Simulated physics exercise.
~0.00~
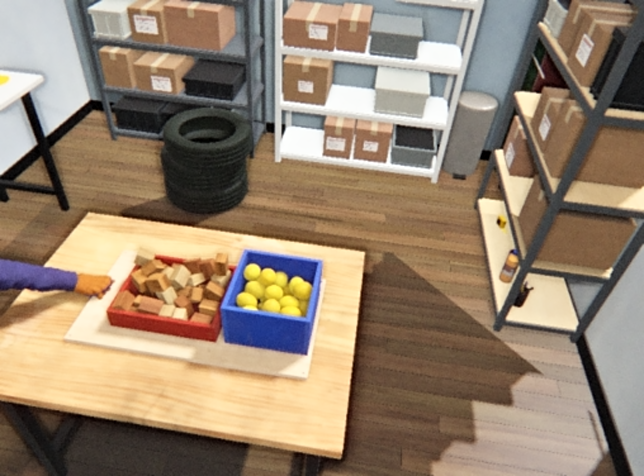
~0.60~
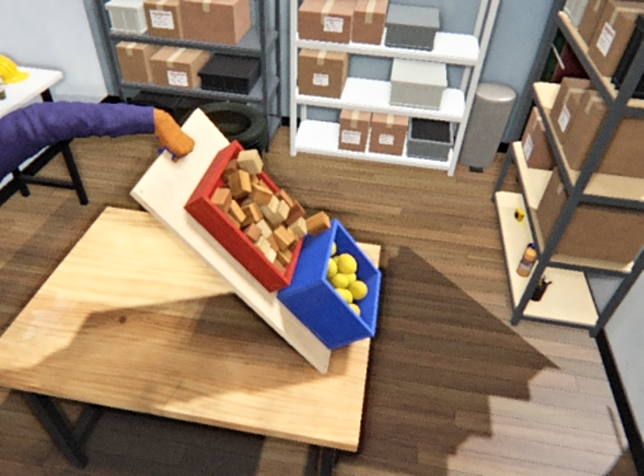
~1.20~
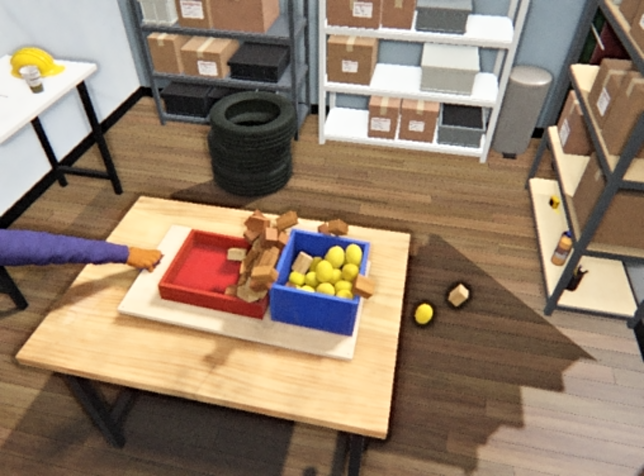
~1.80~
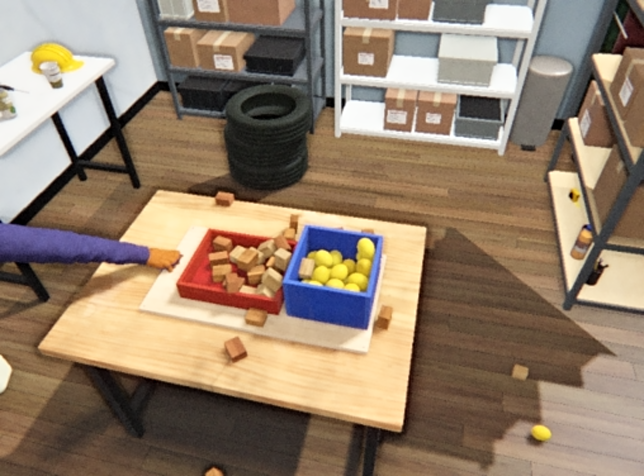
A purple-sleeved arm with an orange glove grips the left end of a pale board on a wooden table, where a red crate of wooden blocks sits beside a blue crate of yellow balls. The hand lifts that end high, tipping the board steeply to the right, and the blocks slide toward the blue crate. The board comes back down flat as blocks tumble above and around the crates. A yellow ball and a block land on the floor to the right. Finally, the red crate still holds many blocks, others lie scattered, and the blue crate remains nearly full.
